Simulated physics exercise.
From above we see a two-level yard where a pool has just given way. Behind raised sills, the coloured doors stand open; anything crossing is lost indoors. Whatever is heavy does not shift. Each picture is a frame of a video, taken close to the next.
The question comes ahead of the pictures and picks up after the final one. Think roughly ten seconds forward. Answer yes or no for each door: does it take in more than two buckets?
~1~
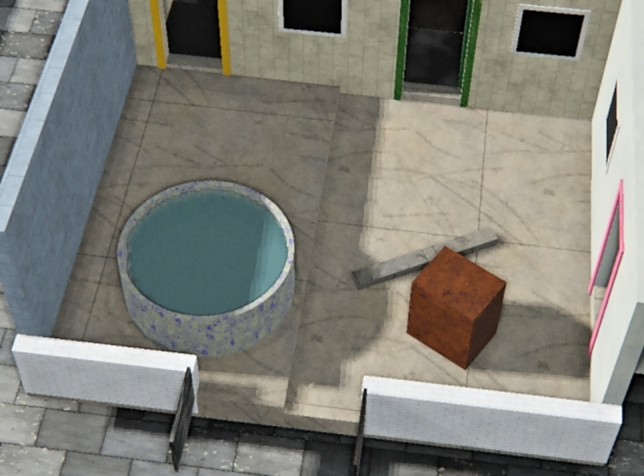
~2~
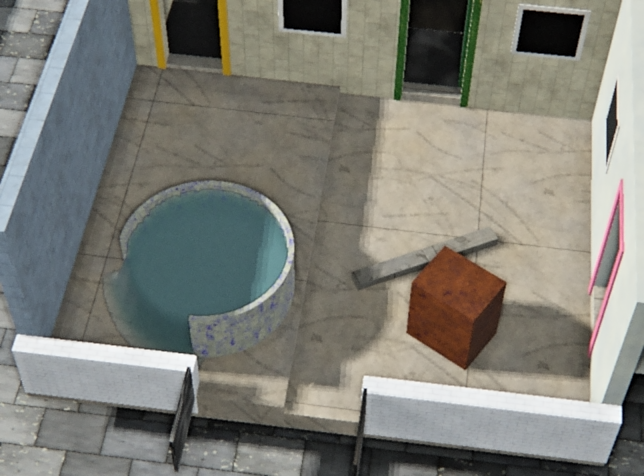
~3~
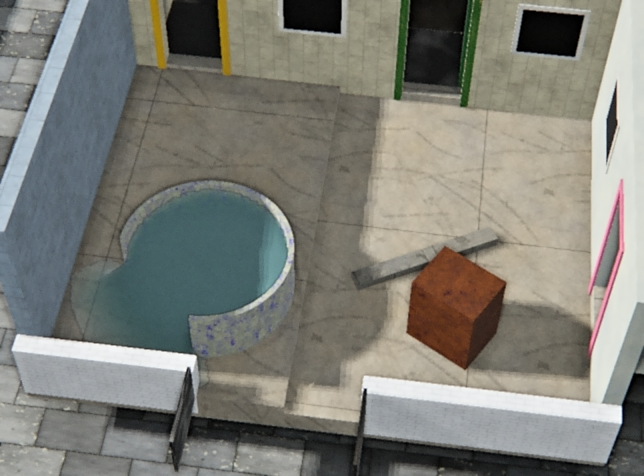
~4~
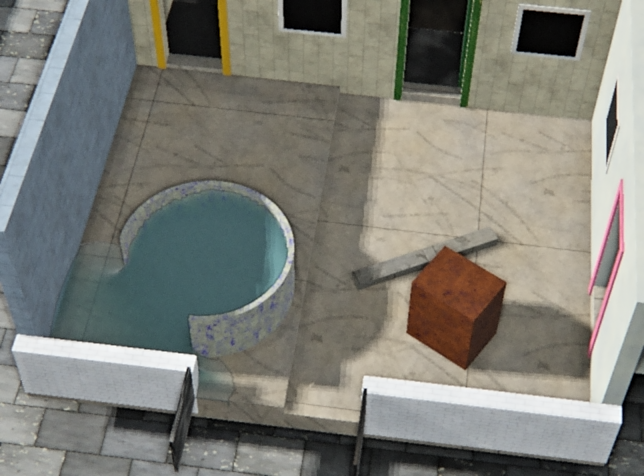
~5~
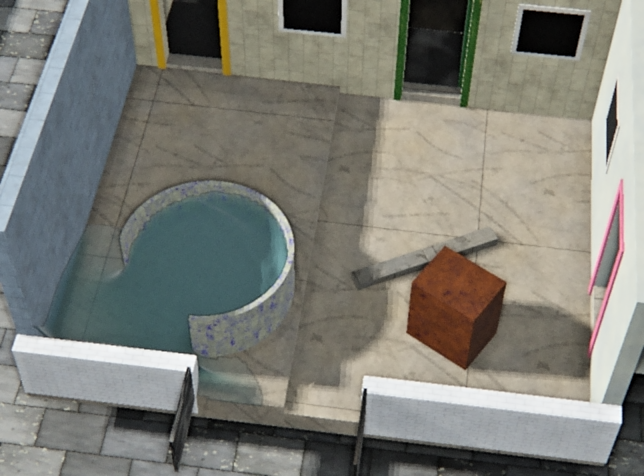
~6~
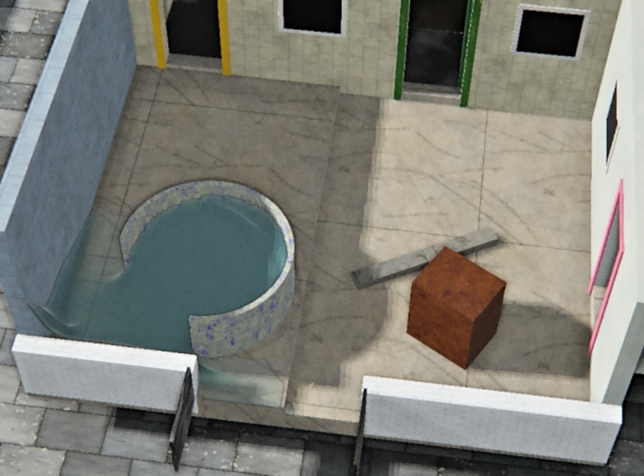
Green door: No; pink door: No; yellow door: Yes.
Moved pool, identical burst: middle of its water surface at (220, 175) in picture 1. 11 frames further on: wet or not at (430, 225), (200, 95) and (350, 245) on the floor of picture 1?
Spared, soaked, spared.
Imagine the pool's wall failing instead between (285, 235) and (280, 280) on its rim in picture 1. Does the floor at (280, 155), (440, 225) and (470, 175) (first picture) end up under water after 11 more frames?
The first spot is spared, the second swamped, the third swamped.
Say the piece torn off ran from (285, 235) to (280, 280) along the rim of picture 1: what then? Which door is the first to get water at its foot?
It's the one in pink.
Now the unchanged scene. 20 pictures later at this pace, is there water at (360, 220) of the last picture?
Lab note - point status: Unflooded.
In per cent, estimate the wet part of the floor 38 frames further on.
Roughly 80 %.
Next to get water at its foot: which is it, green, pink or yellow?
I'd say the yellow one.
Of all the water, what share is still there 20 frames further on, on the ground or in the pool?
Some 90 per cent has not gone.
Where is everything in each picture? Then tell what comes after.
The first picture shows the pool at (206, 251) is whole and still.
In the second picture, water pours out at (140, 313) and has run to a hidden place.
In the third picture, the front is at (86, 273), out from the gap at (141, 316).
In the fourth picture, water pours out at (141, 318) and has run to a hidden place.
In the fifth picture, the front is at a hidden place, out from the gap at (141, 318).
In the sixth picture, water pours out at (141, 318) and has run to a hidden place.
A moment on, water covers 15 % of the floor; the green door not reached, the pink door not reached, the yellow door not reached.
Next, water covers 35 % of the floor; the green door not reached, the pink door not reached, the yellow door not reached.
Then, water covers 50 % of the floor; the green door wet at the sill, nothing in, the pink door not reached, the yellow door far over two buckets in.
Later, water covers 80 % of the floor; the green door wet at the sill, nothing in, the pink door wet at the sill, nothing in, the yellow door far over two buckets in.
In the end, water covers 90 % of the floor; the green door wet at the sill, nothing in, the pink door wet at the sill, nothing in, the yellow door far over two buckets in.
